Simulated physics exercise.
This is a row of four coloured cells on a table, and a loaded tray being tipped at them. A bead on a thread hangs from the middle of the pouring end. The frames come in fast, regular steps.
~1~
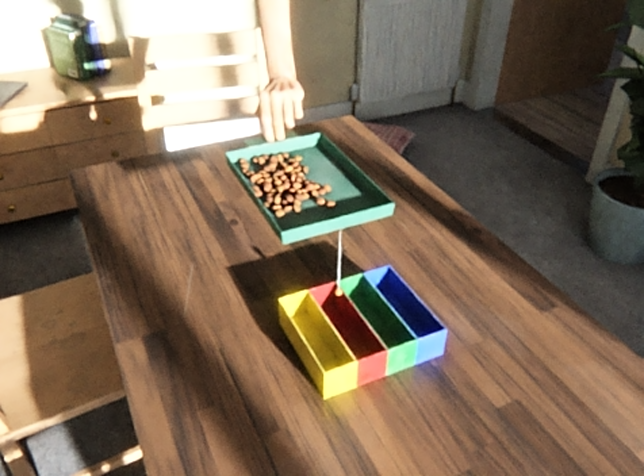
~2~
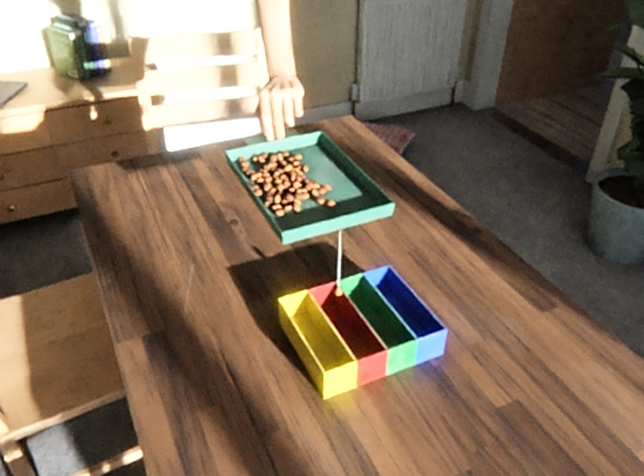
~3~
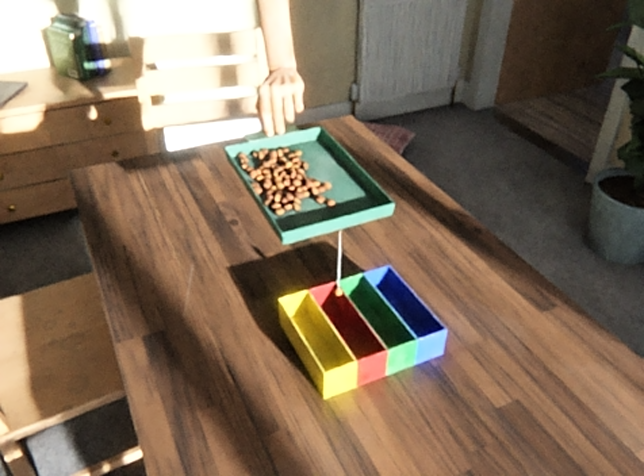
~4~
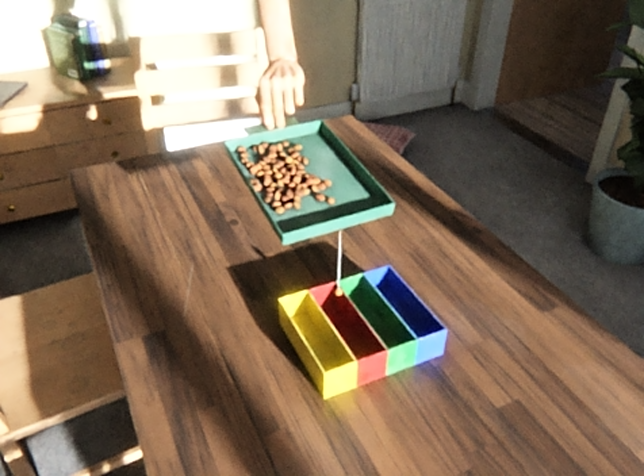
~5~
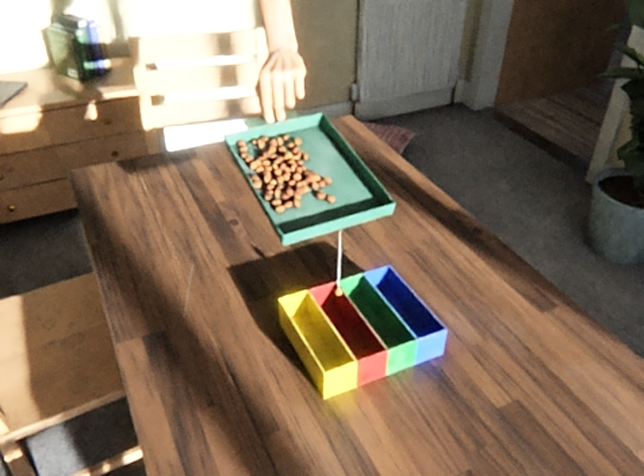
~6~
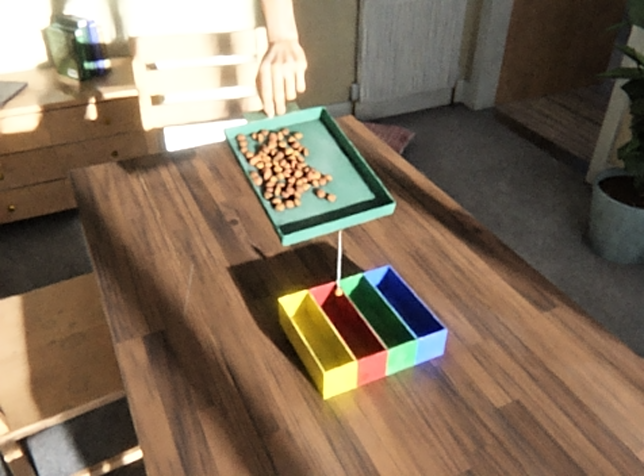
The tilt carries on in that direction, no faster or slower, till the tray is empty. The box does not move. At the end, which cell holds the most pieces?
Most goes to the yellow cell.
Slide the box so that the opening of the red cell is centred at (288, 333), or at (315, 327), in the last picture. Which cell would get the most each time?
First the green one, then red.
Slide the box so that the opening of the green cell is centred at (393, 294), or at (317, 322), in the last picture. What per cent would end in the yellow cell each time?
Roughly 20 per cent, and 0 per cent.
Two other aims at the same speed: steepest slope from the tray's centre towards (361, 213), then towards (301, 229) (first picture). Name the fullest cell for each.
First the cell in blue, then the yellow cell.
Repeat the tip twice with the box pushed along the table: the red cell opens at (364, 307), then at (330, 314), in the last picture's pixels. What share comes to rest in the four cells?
First some 40, then 90 per cent.
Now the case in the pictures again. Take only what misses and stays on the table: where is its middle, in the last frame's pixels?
Close to (250, 399).
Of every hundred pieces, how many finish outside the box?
Roughly 20 in a hundred.
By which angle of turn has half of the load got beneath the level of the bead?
At about 105°.
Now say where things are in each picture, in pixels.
Corners of the pouring end at (283, 231) and (393, 203), level; middle of the load at (287, 181), bits of dog kibble; bead on its thread at (338, 292); yellow cell at (340, 377); red cell at (372, 366); green cell at (402, 355); blue cell at (431, 344), in the first frame.
Corners of the pouring end at (283, 232) and (393, 203), level; middle of the load at (287, 180), in the second frame.
Corners of the pouring end at (283, 232) and (393, 203), tipped barely, lowest at the left corner; middle of the load at (287, 178), in the third frame.
Corners of the pouring end at (283, 233) and (393, 203), tipped a little, lowest at the left corner; middle of the load at (287, 174), in the fourth frame.
Corners of the pouring end at (283, 234) and (393, 203), tipped a little, lowest at the left corner; middle of the load at (287, 170), in the fifth frame.
Corners of the pouring end at (284, 235) and (394, 203), tipped a little, lowest at the left corner; middle of the load at (287, 166); yellow cell at (340, 377); red cell at (372, 366); green cell at (402, 355); blue cell at (431, 344), in the sixth frame.
Soon after the last picture, tray tipped steeply; all on the tray.
A little later, tray tipped right over; most on the tray; a small part in the yellow cell; a small part falling or outside the box.
Later still, tray tipped past a quarter turn; about half in the yellow cell; about a quarter in the red cell; a small part in the green cell; about a quarter falling or outside the box.
At rest, tray tipped past a quarter turn; about half in the yellow cell; about a quarter in the red cell; a small part in the green cell; none in the blue cell; about a quarter outside the box.
